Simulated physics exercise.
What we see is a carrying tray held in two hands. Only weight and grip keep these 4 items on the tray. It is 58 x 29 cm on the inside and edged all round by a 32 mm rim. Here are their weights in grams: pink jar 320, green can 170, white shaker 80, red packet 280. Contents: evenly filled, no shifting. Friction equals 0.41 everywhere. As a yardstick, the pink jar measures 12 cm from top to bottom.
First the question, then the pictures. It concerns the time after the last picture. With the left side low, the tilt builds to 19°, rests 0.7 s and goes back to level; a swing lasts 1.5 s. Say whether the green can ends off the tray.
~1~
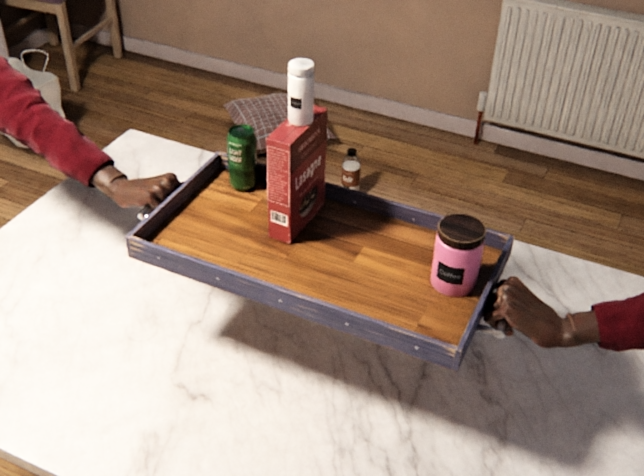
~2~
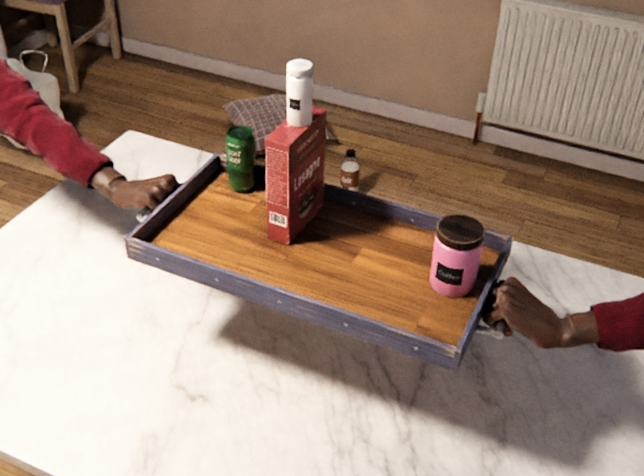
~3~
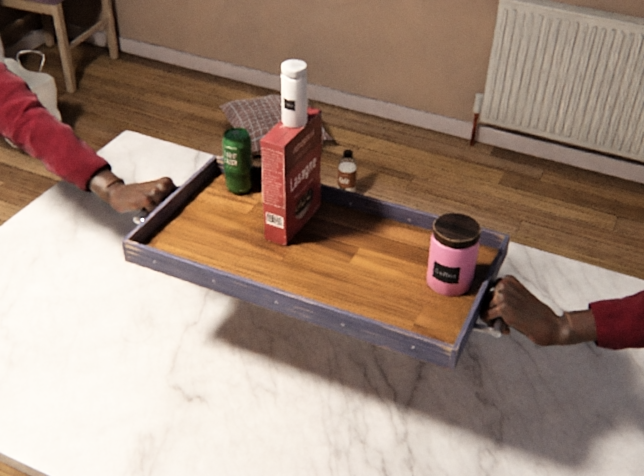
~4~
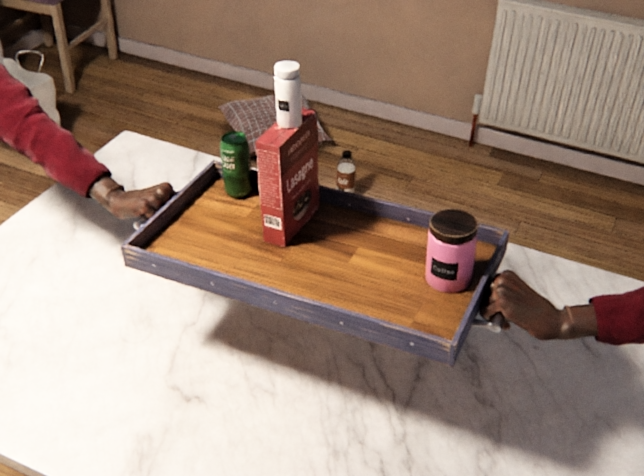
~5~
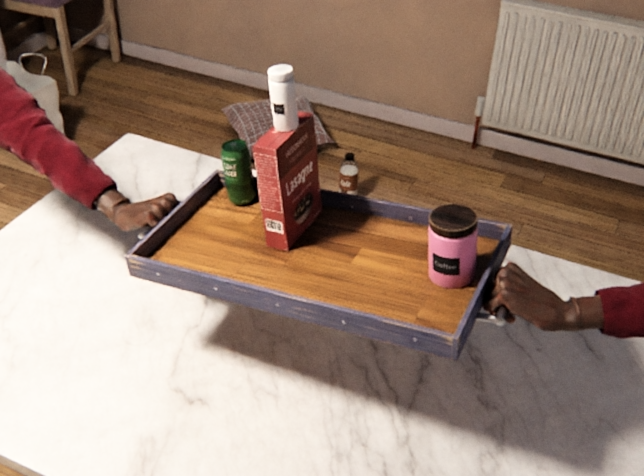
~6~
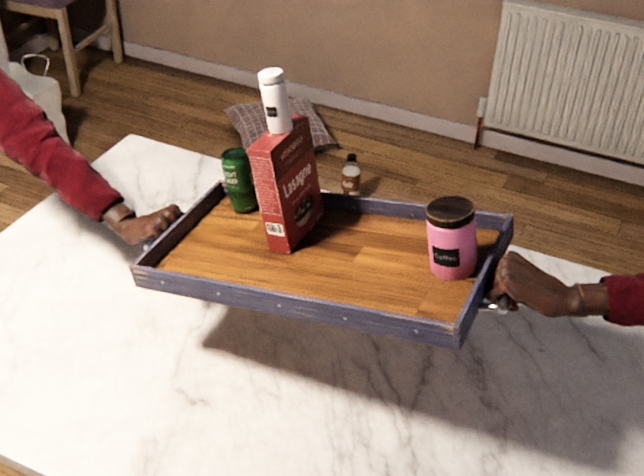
Outcome: The green can departs the tray.
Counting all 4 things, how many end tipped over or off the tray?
The number here is 3.
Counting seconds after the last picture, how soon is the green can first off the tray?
Near 0.7 s on the clock.
Then, 0.60 s on from there, tray tilted 19°, left edge down; white shaker now off the tray; green can 47° off its base near (222, 191); red packet on its side.
Then, 1.70 s on from there, tray tilted 17°, left edge down; green can and red packet now off the tray.
In the end, off the tray, green can, white shaker and red packet; the last one under 5 cm from the start. In the last view, green can near (150, 280).
